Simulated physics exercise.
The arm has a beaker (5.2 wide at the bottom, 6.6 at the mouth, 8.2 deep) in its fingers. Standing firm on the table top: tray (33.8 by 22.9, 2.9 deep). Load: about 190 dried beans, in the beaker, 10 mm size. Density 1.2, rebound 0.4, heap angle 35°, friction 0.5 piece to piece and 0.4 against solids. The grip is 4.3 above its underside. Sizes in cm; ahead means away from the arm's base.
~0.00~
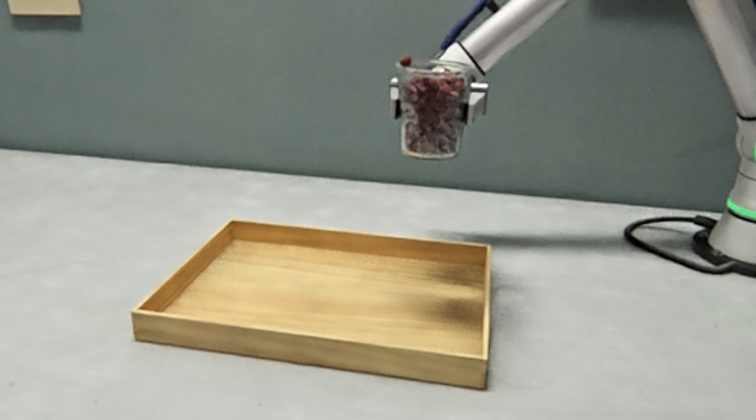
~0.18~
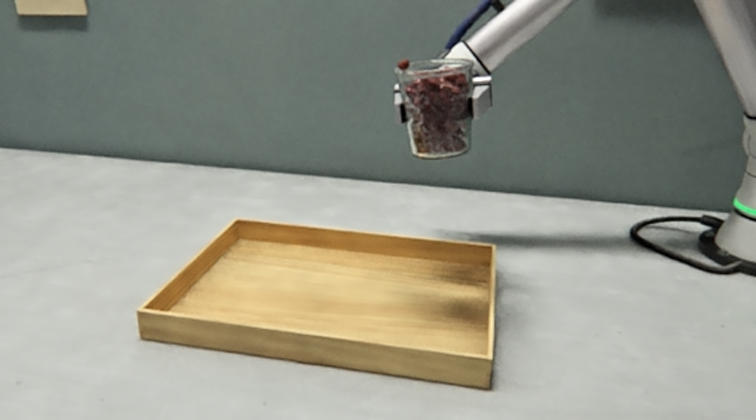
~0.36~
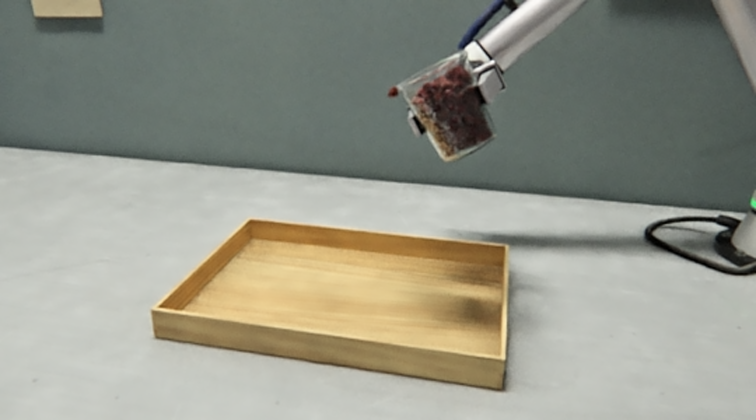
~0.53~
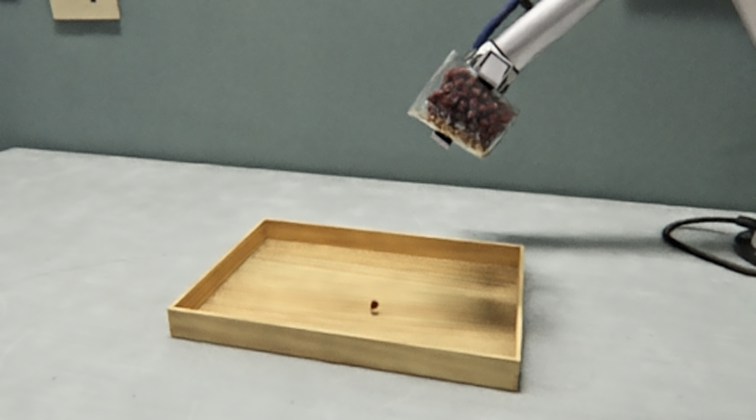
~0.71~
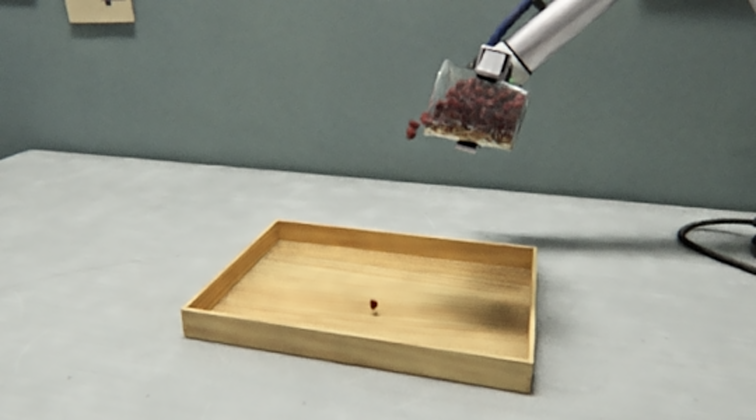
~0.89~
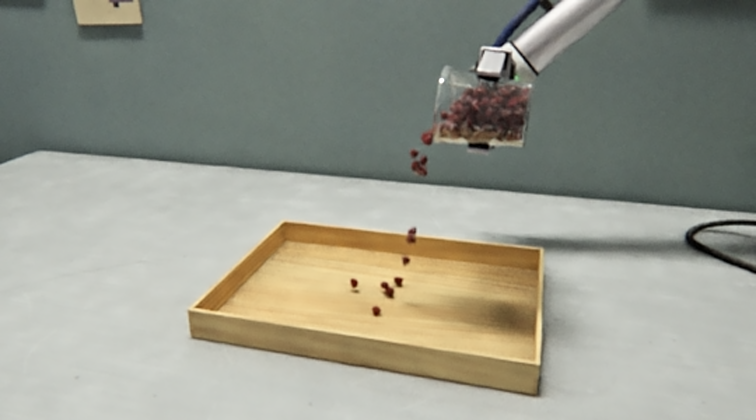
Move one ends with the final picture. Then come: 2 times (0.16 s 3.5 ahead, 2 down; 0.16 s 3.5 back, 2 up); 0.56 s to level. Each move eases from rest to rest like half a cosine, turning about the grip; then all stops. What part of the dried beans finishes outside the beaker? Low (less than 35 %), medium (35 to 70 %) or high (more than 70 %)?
Share outside the beaker: Medium (35 to 70 %).
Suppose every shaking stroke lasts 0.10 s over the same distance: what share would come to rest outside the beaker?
It would be near 70 per cent.
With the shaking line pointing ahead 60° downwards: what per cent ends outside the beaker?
About 25 per cent.
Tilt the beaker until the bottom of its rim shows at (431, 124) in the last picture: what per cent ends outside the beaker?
About 15 per cent.
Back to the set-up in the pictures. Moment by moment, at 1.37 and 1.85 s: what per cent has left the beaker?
About 35, 50.
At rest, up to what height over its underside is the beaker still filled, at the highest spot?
Some 6.5 cm.
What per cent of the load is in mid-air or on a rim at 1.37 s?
Roughly 1 per cent.
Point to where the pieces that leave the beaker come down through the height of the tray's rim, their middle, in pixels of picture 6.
Near (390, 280).
After 1.37 s, tilted 86° forward, highest piece 22 above the table; 126 in the beaker, 59 in the tray, 2 in flight or on a rim.
After 1.85 s, tilted 33° forward, highest piece 25 above the table; 94 in the beaker, 93 in the tray.
After 2.29 s, level, highest piece 25 above the table; 94 in the beaker, 93 in the tray.
After 3.34 s, level, highest piece 25 above the table; 94 in the beaker, 93 in the tray.
At rest, 94 in the beaker, 93 in the tray. That is 50 % outside the beaker.
